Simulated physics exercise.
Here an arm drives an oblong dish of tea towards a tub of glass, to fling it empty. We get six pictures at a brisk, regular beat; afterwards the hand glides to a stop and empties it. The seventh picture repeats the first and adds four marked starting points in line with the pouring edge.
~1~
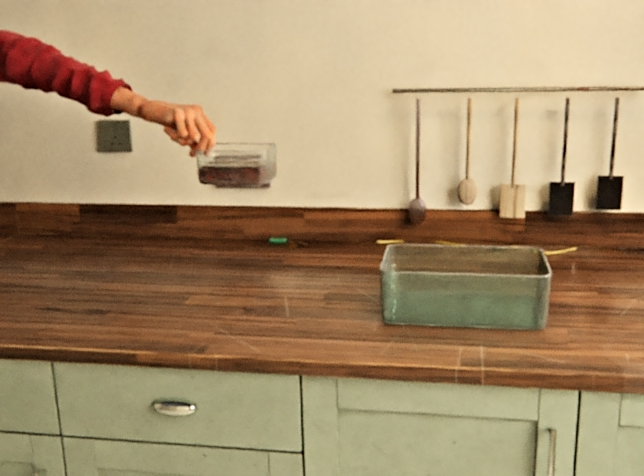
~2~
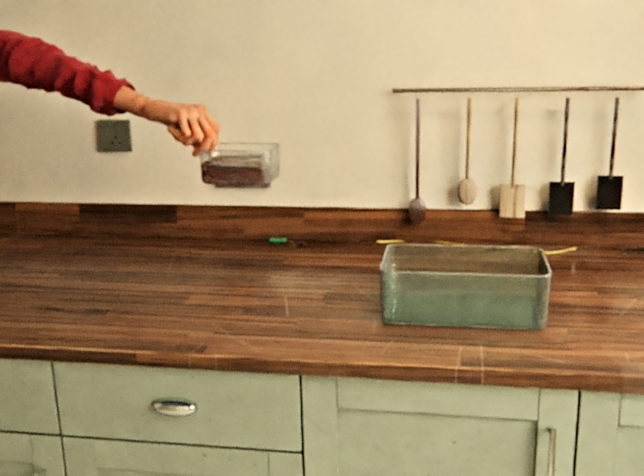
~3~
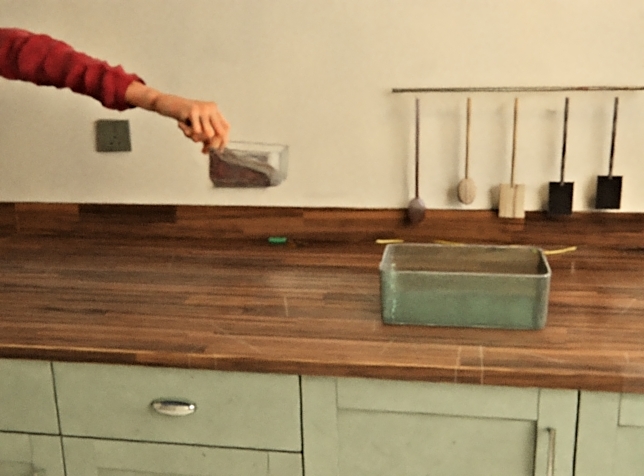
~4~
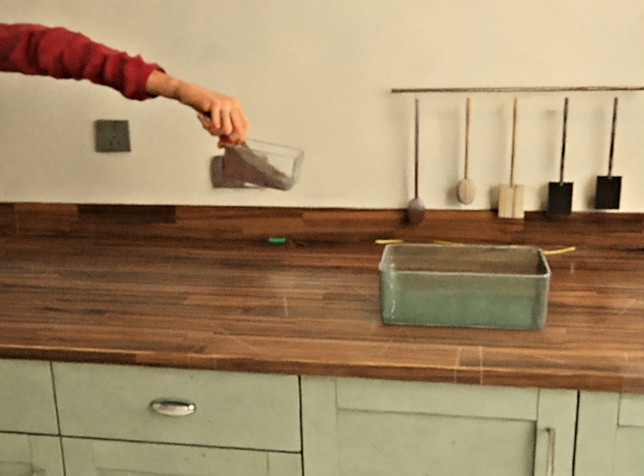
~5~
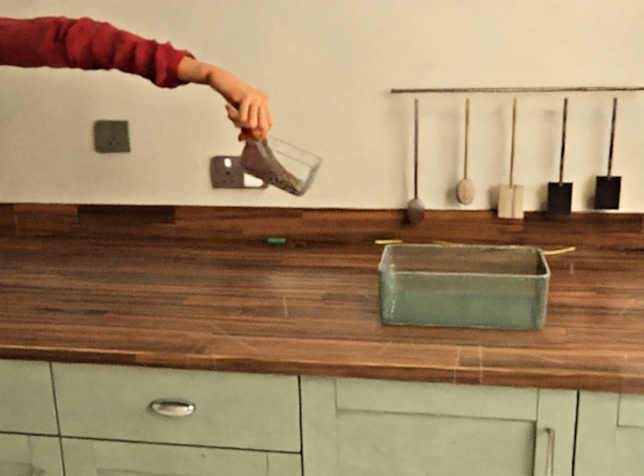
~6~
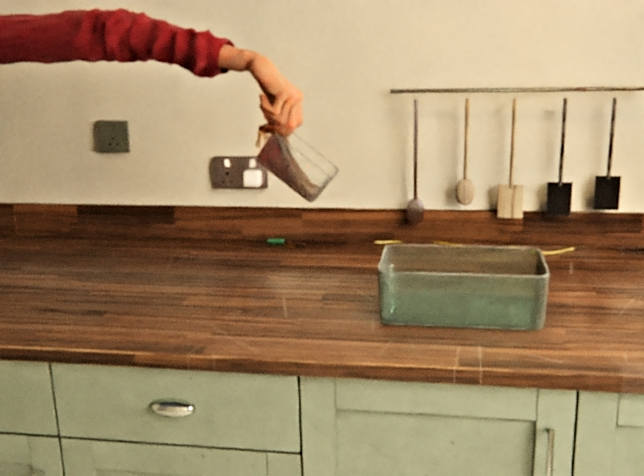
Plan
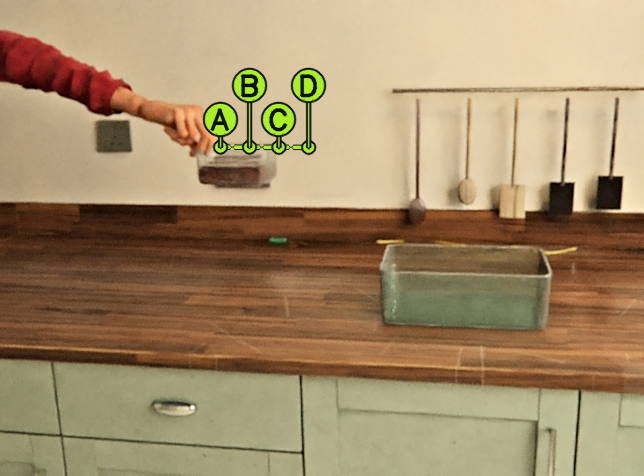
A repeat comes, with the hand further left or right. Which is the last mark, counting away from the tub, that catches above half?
Take B.
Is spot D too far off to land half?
No.
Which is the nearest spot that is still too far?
A it is.
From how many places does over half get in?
Three of the four.
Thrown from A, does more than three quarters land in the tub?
No, it does not.
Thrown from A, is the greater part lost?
Yes, that goes wrong.
On the marked copy, A at (220, 147); B at (249, 147); C at (278, 147); D at (308, 147).
If A is chosen, about 33 % lands in the tub, 61 % falls short and 6 % goes beside or beyond.
If B is chosen, about 67 % lands in the tub, 26 % falls short and 7 % goes beside or beyond.
If C is chosen, about 79 % lands in the tub, 16 % falls short and 5 % goes beside or beyond.
If D is chosen, about 87 % lands in the tub, 5 % falls short and 8 % goes beside or beyond.
